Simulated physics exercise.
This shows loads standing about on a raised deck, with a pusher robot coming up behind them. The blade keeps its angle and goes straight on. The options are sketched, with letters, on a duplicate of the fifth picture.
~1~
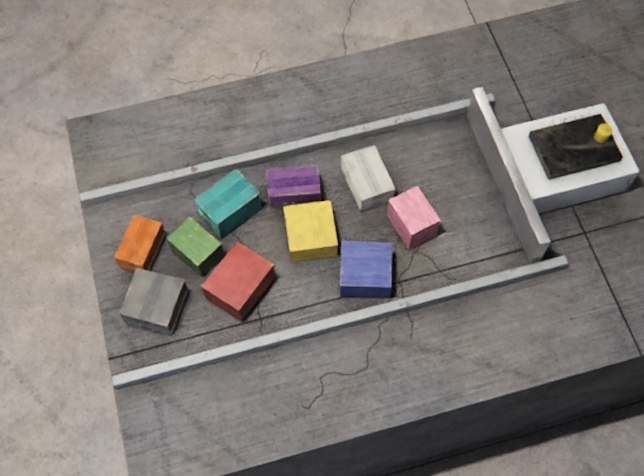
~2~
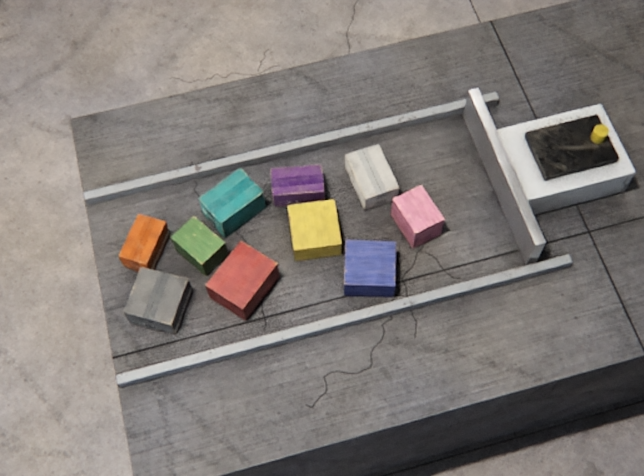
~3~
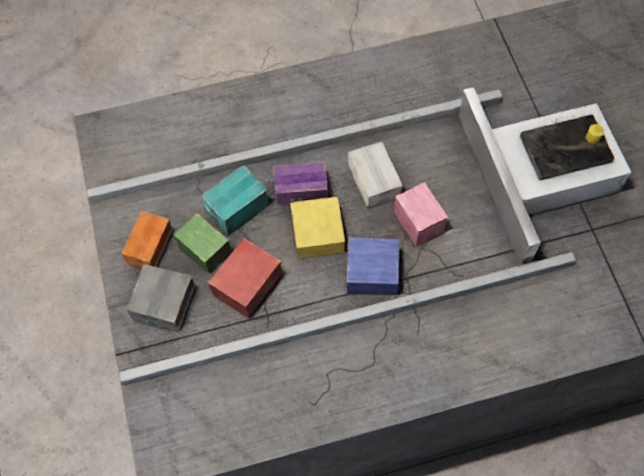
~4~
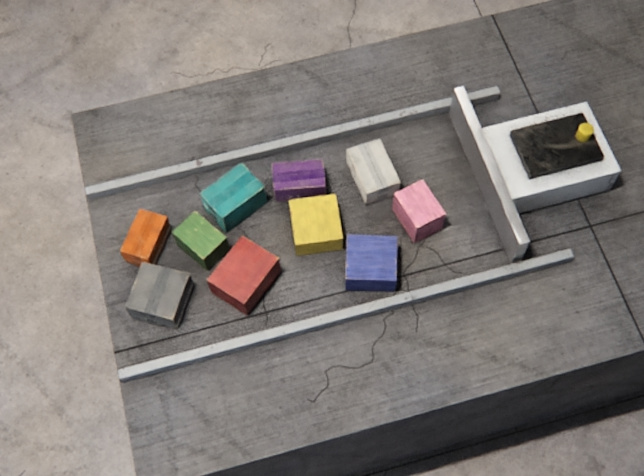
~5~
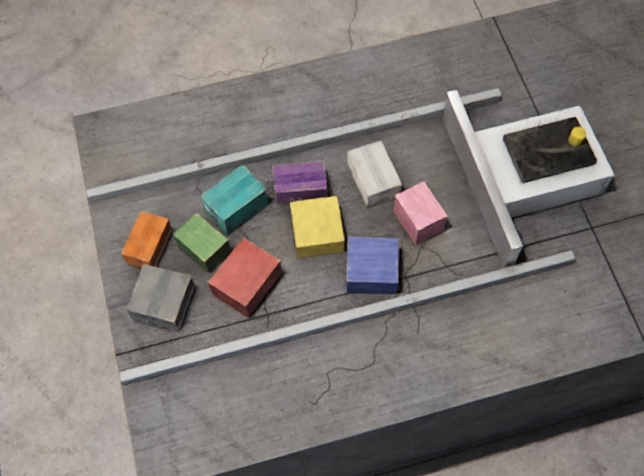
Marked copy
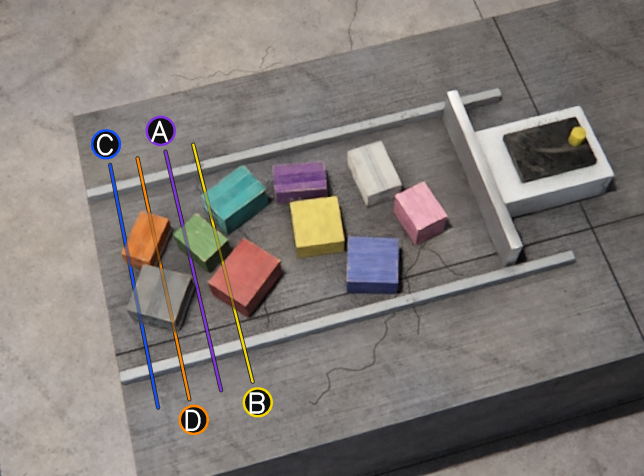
A white pusher robot with a wide grey blade edges slowly left between two low rails on a raised deck, toward a scattered group of coloured blocks. It advances only a short way, narrowing the gap to the pink and white ones, while every block stays where it is, untouched.
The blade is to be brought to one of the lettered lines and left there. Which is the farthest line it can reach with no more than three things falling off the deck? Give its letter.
Up to line B.
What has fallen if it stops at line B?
The orange box.
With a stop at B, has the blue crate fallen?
No.
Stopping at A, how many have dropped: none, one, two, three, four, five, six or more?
Four.
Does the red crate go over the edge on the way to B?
No.
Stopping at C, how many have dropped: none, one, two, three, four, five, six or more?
By then, six or more.
On the marked copy, A at (191, 263); B at (221, 255); C at (133, 278); D at (162, 271).
Following B. Soon after the start, robot (453, 174); white parcel (354, 179); pink crate (372, 222).
Later, robot (359, 197); orange box (130, 249); turquoise box (165, 210).
In the end, robot (285, 216); orange box over the edge; grey box (107, 318); one fallen.
As for the rest, A drops four; C drops seven; D drops seven.
